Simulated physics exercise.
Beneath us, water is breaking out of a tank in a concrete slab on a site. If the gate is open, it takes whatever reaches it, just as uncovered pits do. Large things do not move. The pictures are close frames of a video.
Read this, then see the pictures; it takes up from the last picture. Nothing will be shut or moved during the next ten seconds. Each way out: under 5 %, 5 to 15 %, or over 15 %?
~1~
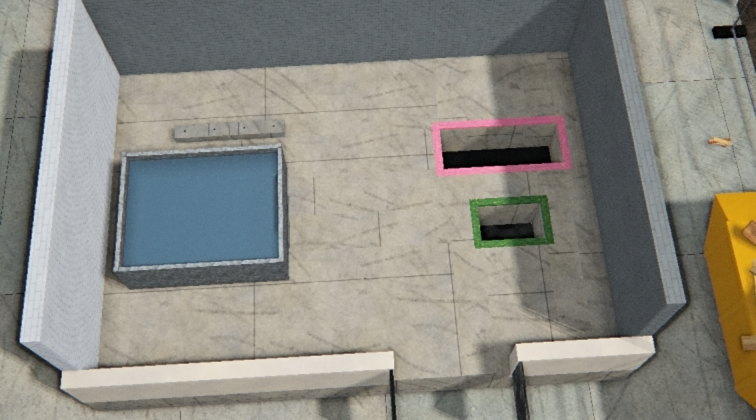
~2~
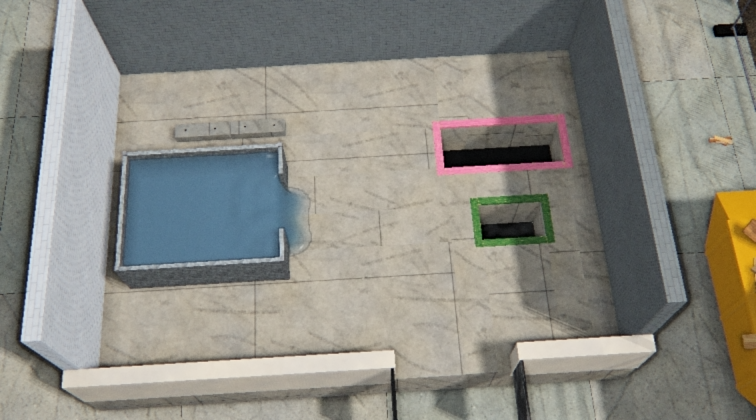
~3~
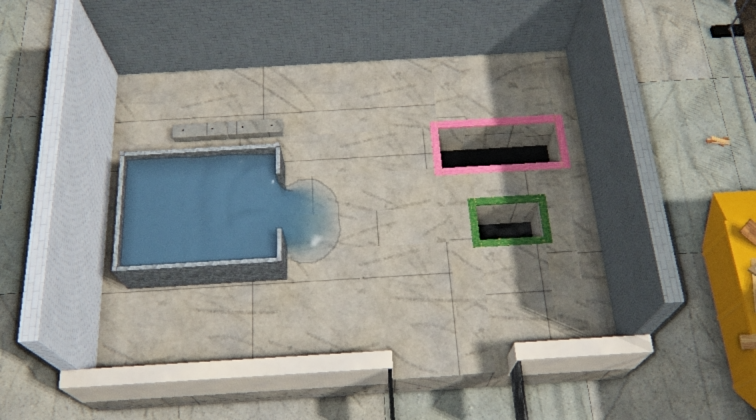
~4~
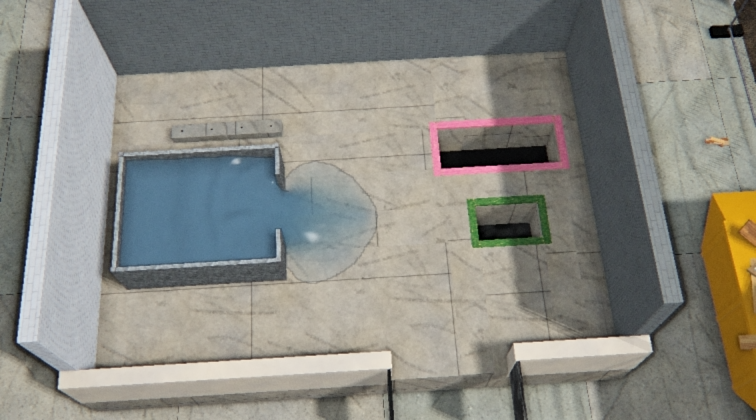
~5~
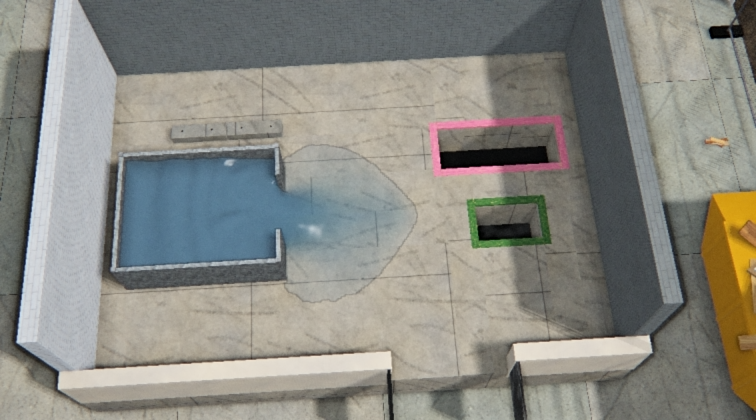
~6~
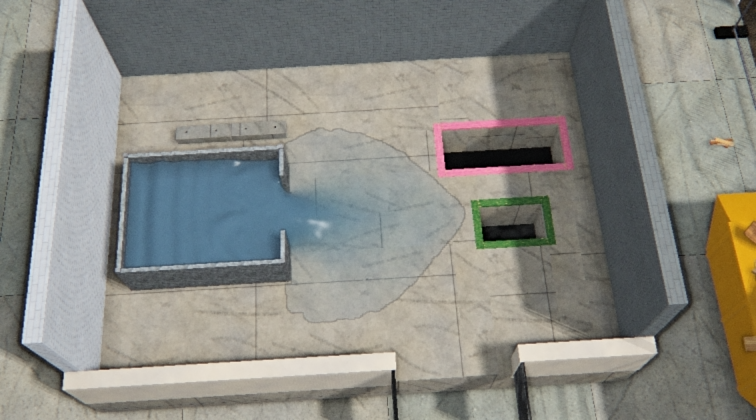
Gate 5 to 15 %; pink pit over 15 %; green pit over 15 %.
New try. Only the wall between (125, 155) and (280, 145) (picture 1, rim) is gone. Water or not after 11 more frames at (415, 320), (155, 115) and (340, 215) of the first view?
The first would be still unwetted, the second drenched and the third still unwetted.
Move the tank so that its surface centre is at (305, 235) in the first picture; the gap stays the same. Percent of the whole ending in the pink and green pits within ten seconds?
Within ten seconds the pink pit collects 25 percent of the total and the green pit 30 percent.
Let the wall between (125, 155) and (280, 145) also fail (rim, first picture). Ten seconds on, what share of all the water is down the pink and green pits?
Near enough: Pink 35 percent, green 6 percent.
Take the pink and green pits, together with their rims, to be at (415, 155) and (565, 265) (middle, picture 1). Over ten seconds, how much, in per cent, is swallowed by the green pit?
Roughly 25 per cent ends up in the green pit.
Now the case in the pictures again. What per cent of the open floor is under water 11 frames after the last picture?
I make it 55 per cent.
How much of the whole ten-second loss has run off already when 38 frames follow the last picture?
Close to 65 %.
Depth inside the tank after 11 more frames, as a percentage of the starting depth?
Around 58 in a hundred, give or take.
A moment on, water covers 35 % of the floor; the gate 0 %, the pink pit 2 %, the green pit 1 %.
Next, water covers 55 % of the floor; the gate 1 %, the pink pit 5 %, the green pit 4 %.
Then, water covers 55 % of the floor; the gate 3 %, the pink pit 10 %, the green pit 7 %.
Later, water covers 60 % of the floor; the gate 6 %, the pink pit 20 %, the green pit 14 %.
In the end, water covers 55 % of the floor; the gate 9 %, the pink pit 31 %, the green pit 20 %.
